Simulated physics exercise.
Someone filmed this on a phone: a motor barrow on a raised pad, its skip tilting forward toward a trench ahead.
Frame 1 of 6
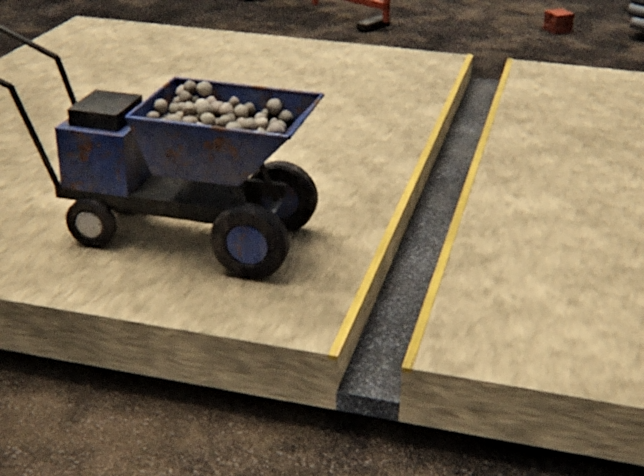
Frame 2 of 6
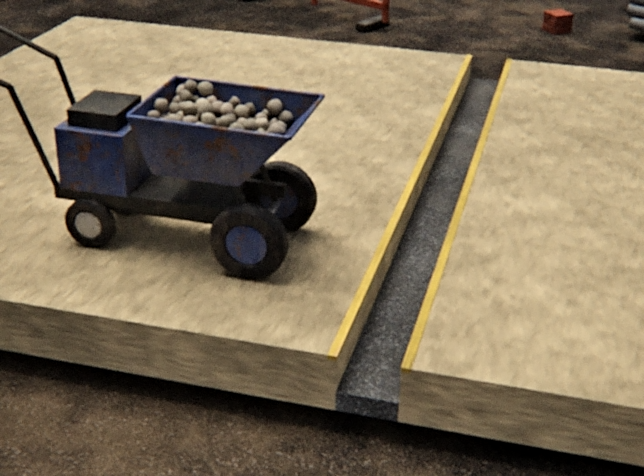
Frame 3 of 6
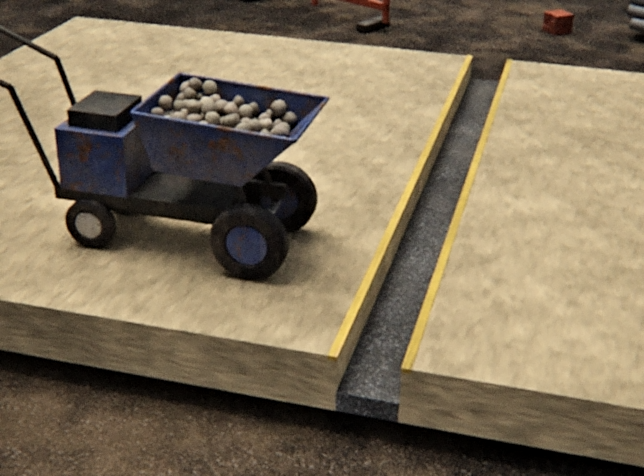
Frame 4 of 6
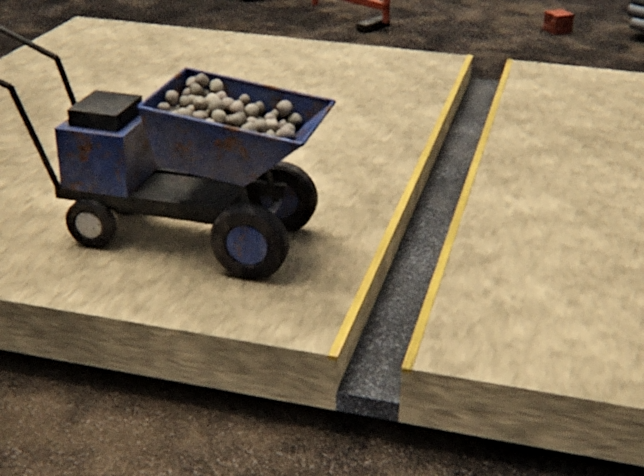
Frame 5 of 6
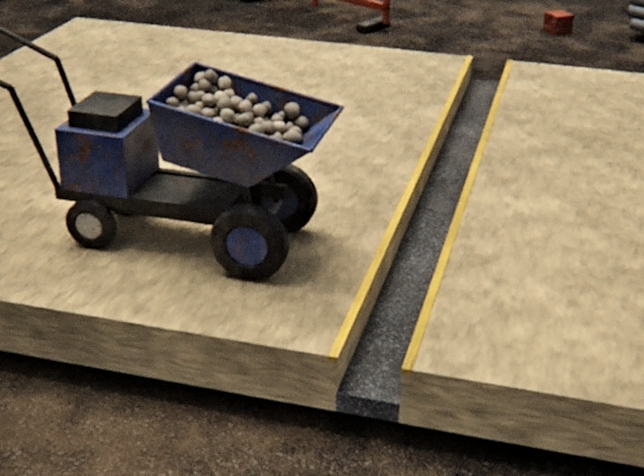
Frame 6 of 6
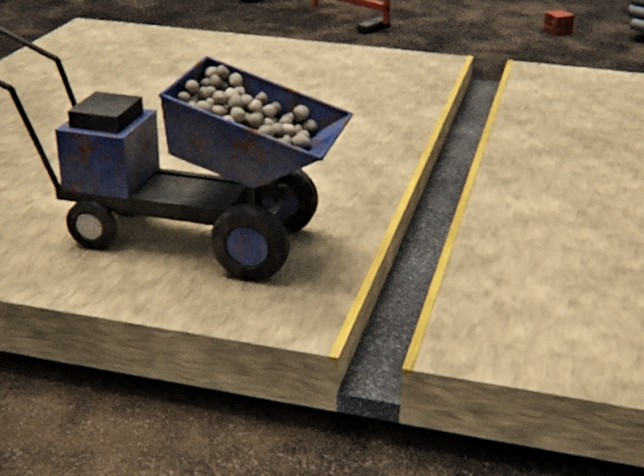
A blue motor barrow with black wheels and a skip heaped with round grey pebbles stands on a pale raised pad, seen from above and to one side. To its right, a narrow dark trench edged in yellow separates the pad from another pale slab, with dark ground around them. The skip, level at first, tilts gradually forward to the right while the barrow and camera stay still.
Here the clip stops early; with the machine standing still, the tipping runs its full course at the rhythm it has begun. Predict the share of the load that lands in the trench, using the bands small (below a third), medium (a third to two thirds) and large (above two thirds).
Large.
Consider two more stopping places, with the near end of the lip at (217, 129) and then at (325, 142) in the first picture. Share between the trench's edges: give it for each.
First try: Some 40 %; second try: 40 %.
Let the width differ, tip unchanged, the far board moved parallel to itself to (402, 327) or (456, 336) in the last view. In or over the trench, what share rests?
In order: Some 60 per cent, then some 100 per cent.
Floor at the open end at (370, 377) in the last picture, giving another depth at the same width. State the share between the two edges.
I'd say around 70 in a hundred.
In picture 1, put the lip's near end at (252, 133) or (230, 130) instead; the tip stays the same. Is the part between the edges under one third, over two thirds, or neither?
The first stop gives more than two thirds, while the second gives in the middle band.
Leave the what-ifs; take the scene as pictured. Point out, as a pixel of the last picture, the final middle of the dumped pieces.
Close to (413, 288), more or less.
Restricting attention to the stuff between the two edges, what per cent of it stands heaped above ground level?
Share: Around 15 %.
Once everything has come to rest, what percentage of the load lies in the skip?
That comes to about 0 per cent or so.
Soon, skip tipped steeply; all in the skip.
A while on, skip tipped steeply; most in the skip; a small part in or heaped over the trench; a stray few beyond it; a stray few falling.
Towards the end, skip tipped right over; a small part in the skip; most in or heaped over the trench; about a quarter beyond it.
Finally, skip tipped right over; a stray few short of the trench; most in or heaped over the trench; about a quarter beyond it.
